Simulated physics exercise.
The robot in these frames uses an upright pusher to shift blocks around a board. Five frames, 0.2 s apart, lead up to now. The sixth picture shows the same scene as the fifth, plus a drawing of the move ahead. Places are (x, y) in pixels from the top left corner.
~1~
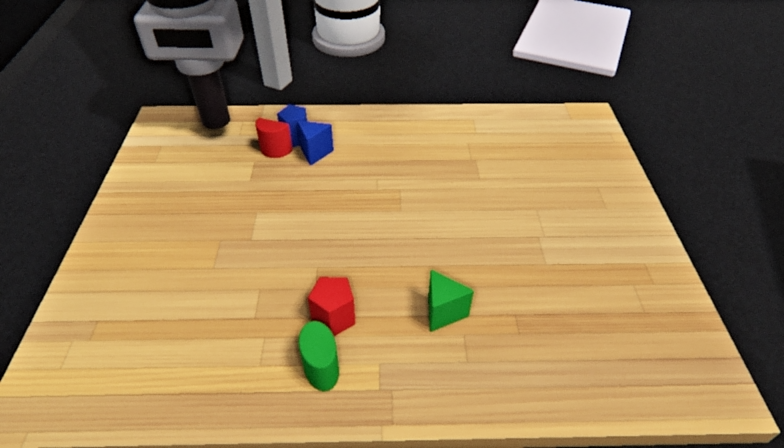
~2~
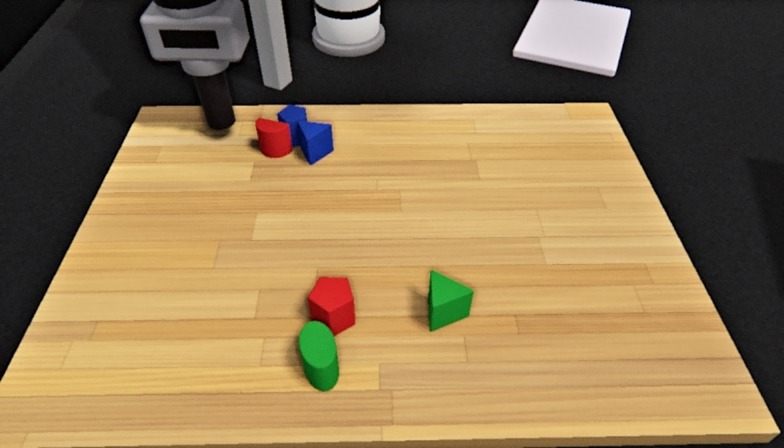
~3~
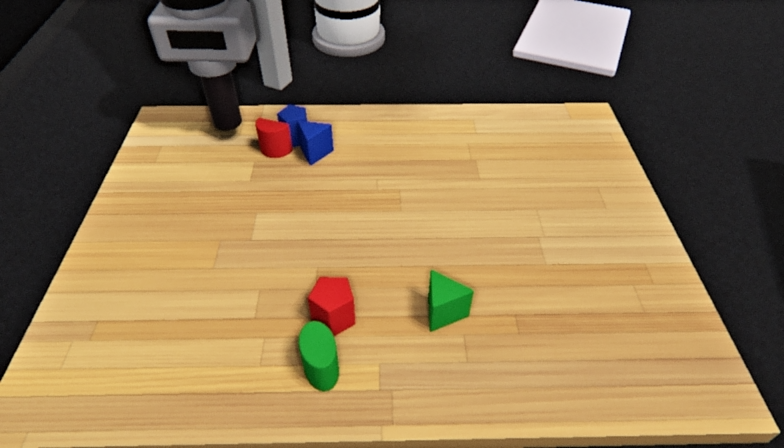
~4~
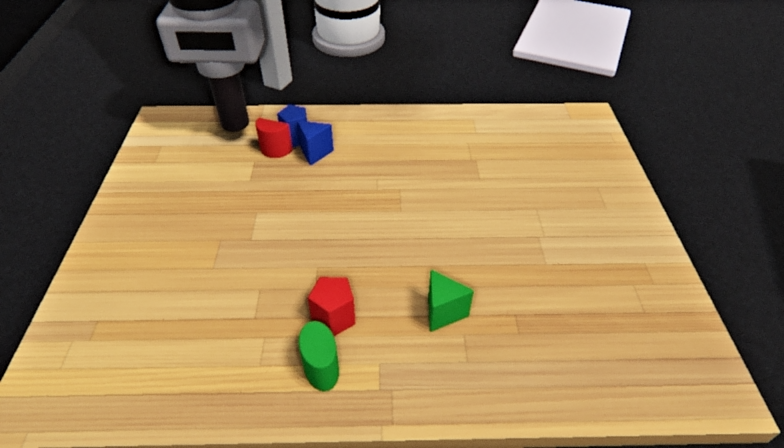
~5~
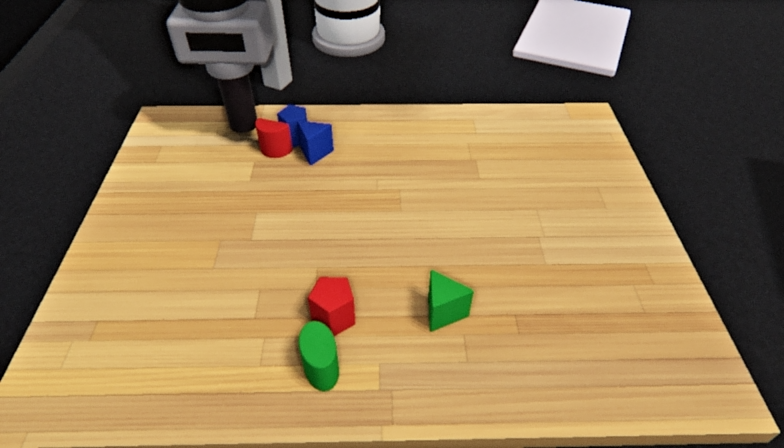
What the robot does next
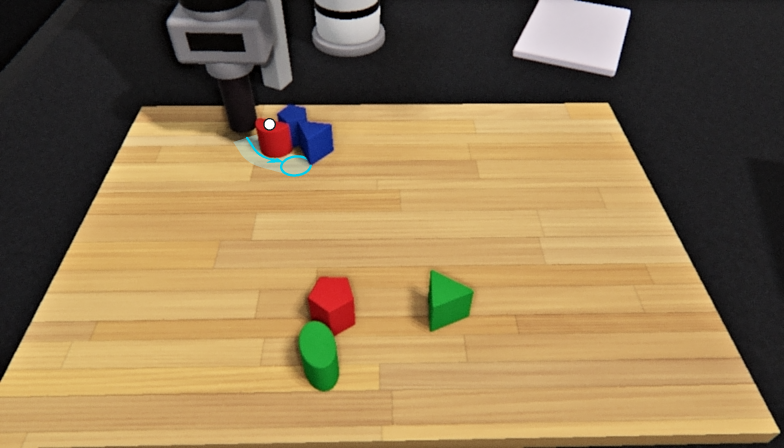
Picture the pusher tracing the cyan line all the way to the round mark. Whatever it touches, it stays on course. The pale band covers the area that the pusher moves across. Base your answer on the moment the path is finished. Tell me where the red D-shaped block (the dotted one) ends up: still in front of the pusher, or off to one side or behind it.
It will keep going ahead of the pusher.
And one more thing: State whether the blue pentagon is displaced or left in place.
The blue pentagon will stay where it is.
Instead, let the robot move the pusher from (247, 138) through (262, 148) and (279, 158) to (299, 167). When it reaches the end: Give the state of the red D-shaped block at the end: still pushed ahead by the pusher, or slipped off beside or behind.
Ahead.
The line goes from (247, 138) through (256, 151) and (274, 160) to (296, 166); the dot is on the red D-shaped block.
On the path given first. Halfway along, pusher at (262, 144); red D-shaped block at (290, 135), turned 15° anticlockwise; blue triangular piece at (318, 127).
At the end, pusher at (294, 153); red D-shaped block at (321, 147); blue pentagon unmoved; blue triangular piece at (321, 128), turned 20° anticlockwise.
